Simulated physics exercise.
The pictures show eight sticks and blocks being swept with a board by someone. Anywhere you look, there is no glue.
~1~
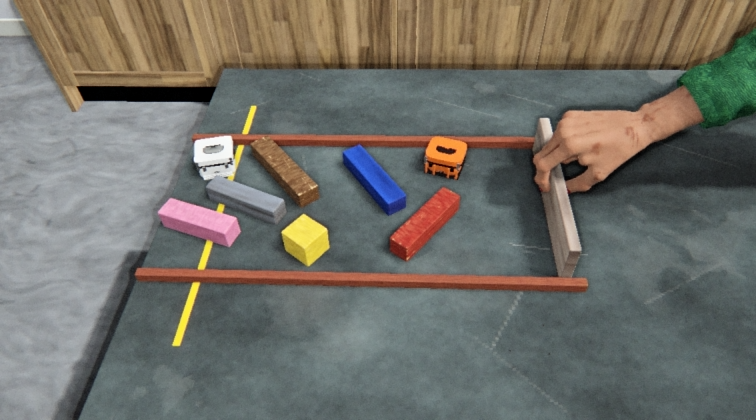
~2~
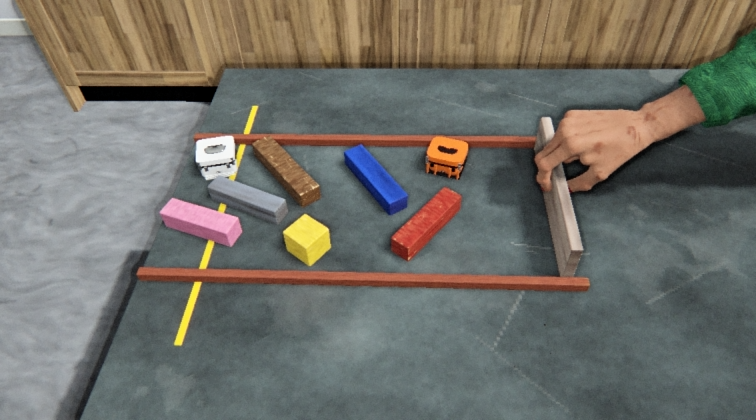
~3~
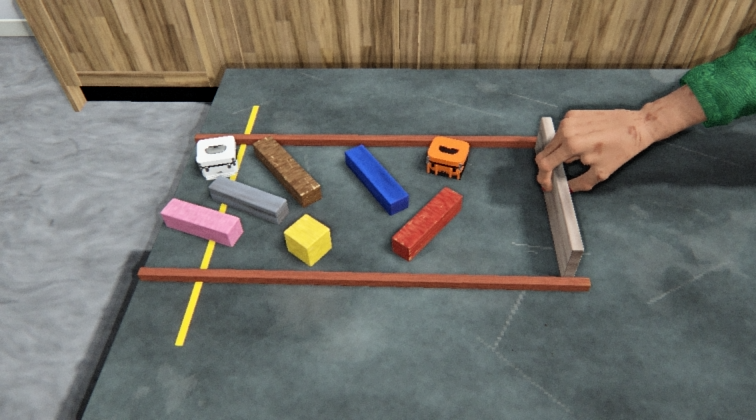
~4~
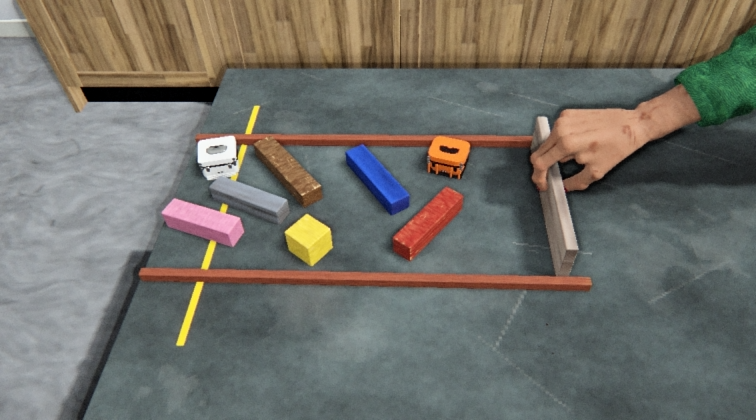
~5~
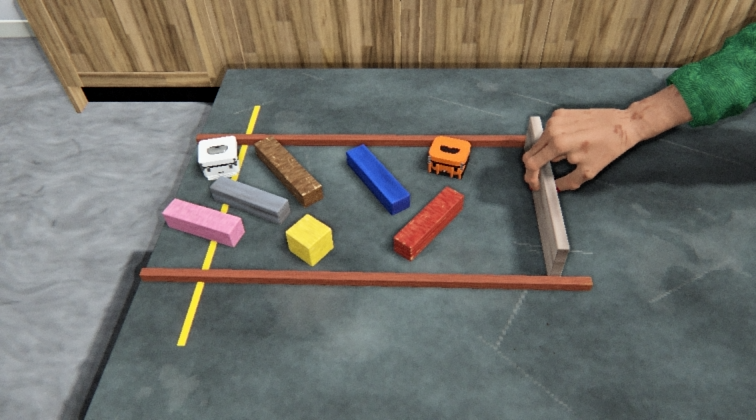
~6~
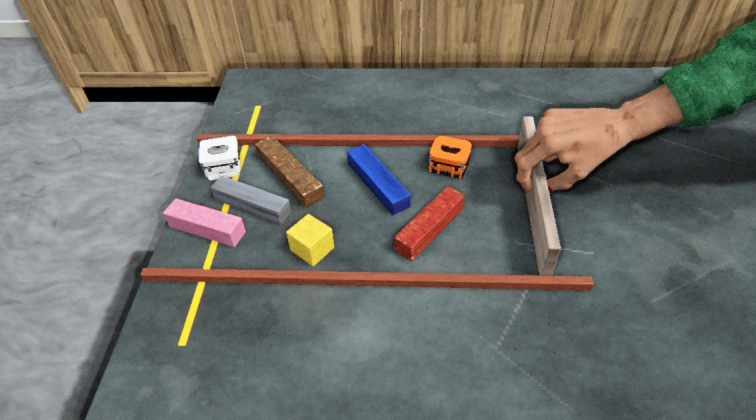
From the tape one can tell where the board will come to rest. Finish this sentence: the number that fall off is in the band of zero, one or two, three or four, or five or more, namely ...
Namely three or four.
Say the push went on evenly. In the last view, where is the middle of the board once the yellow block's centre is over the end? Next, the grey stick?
Around (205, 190) first and around (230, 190) second.
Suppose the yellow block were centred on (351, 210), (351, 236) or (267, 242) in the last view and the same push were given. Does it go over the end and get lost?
Trying each place in order, it remains in place, it remains in place and it remains in place.
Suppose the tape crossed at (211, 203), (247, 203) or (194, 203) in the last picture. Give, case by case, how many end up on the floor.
Try by try, 5, 2 and 6.
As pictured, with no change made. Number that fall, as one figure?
The figure is 4, exactly.
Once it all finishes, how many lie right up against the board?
2 end up touching it.
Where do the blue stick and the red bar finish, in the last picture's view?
Blue stick at about (189, 177), red bar at about (206, 226).
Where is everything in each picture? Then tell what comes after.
In the first frame, white case (216, 158); pink bar (200, 222); grey stick (246, 200); board (554, 193); tape (222, 203).
In the second frame, pink bar (201, 222); orange case (447, 158).
In the third frame, grey stick (249, 200); brown bar (286, 170).
In the fourth frame, white case (219, 158); yellow block (309, 240).
In the fifth frame, pink bar (204, 222); board (544, 191).
In the sixth frame, white case (221, 158); pink bar (205, 222); grey stick (251, 200); board (536, 191); tape (227, 203).
Early on, none off yet; white case at rest near (221, 158); pink bar at rest near (205, 222); grey stick at rest near (251, 200).
A while later, none off yet; white case at rest near (221, 158); pink bar at rest near (204, 223); grey stick travelled a little near (237, 208).
Finally, the number that fall off is three or four; lost, brown bar, grey stick, pink bar and white case.
